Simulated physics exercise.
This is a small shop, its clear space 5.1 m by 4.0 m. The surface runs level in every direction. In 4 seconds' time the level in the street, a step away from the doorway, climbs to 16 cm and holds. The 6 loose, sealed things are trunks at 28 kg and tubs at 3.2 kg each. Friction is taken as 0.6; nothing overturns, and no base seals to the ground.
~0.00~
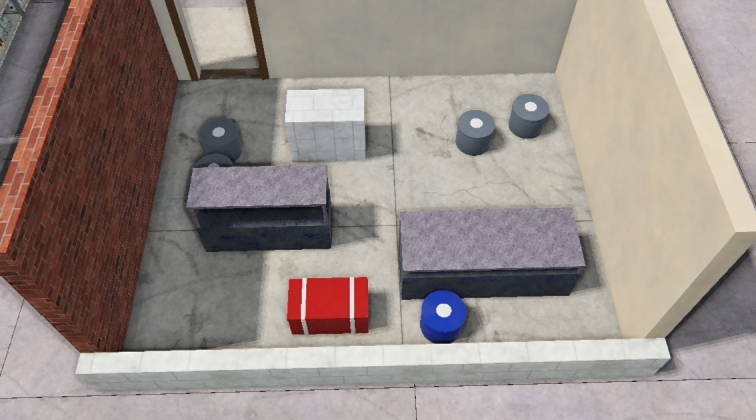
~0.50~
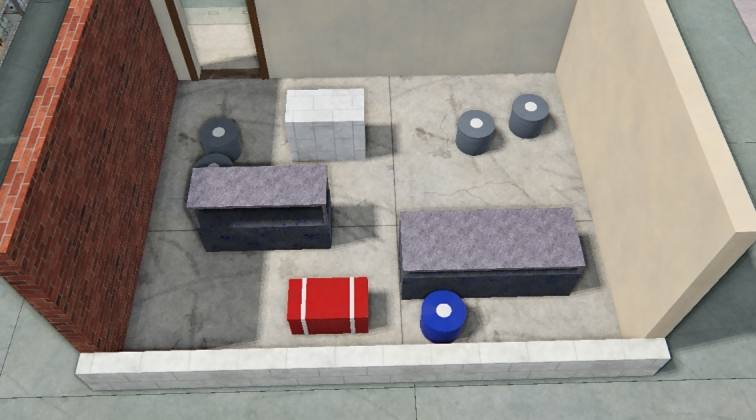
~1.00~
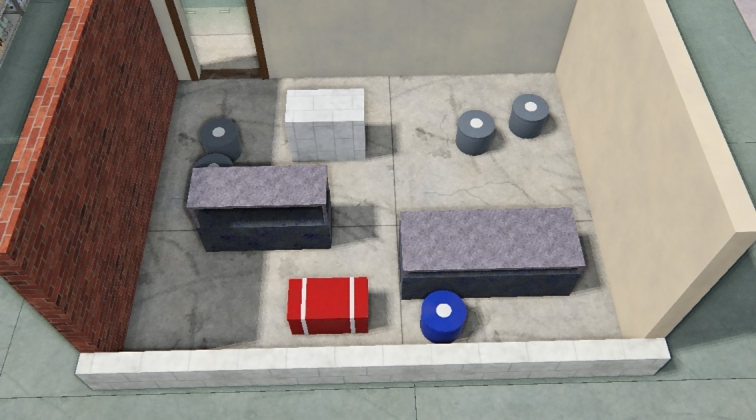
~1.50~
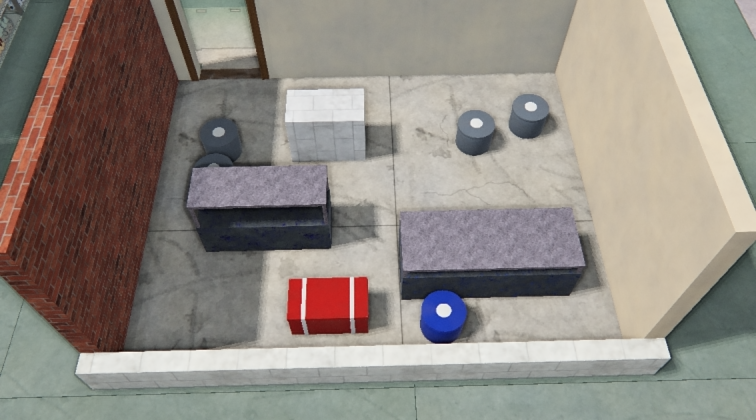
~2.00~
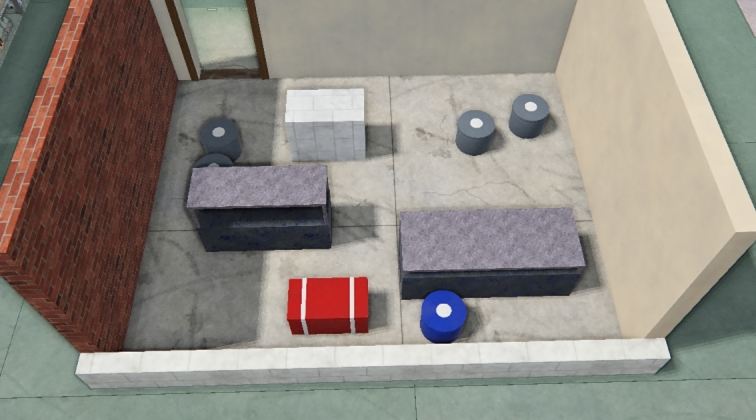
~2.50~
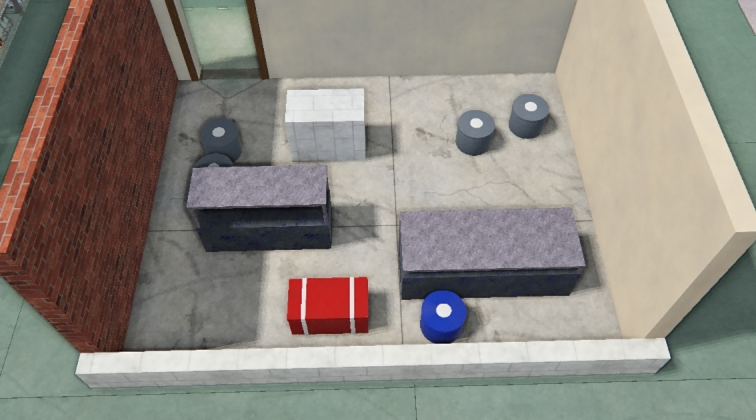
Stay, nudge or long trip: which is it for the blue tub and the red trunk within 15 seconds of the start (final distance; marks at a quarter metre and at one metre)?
The blue tub covers a long distance and the red trunk remains almost motionless.
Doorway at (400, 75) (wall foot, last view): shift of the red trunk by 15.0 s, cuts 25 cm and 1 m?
That would leave the red trunk practically in place.
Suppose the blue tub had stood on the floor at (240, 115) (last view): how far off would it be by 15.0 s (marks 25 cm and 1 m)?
Short answer, it is taken a long way.
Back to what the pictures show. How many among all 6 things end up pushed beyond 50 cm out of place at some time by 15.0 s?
All told, that gives 3.
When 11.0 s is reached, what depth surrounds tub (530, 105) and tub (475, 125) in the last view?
I'd estimate 1 cm for the first and 2 cm for the second.
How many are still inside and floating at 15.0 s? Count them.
My tally comes to 5.
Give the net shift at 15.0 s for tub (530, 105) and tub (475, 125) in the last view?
30 cm, 10 cm.
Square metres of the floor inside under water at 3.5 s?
About 1.5 m2.
After 3.5 s the blue tub is near (444, 311), 0.0 m from its start, aground; the red trunk is near (328, 298), 0.0 m from its start, aground; 0 afloat.
After 6.8 s the blue tub is near (444, 311), 0.0 m from its start, aground; the red trunk is near (328, 298), 0.0 m from its start, aground; 2 afloat.
After 11.0 s the blue tub is near (475, 303), 0.3 m from its start, afloat; the red trunk is near (328, 298), 0.0 m from its start, aground; 2 afloat.
After 15.0 s the blue tub is near (608, 304), 1.6 m from its start, afloat; the red trunk is near (328, 298), 0.0 m from its start, aground; 5 afloat.
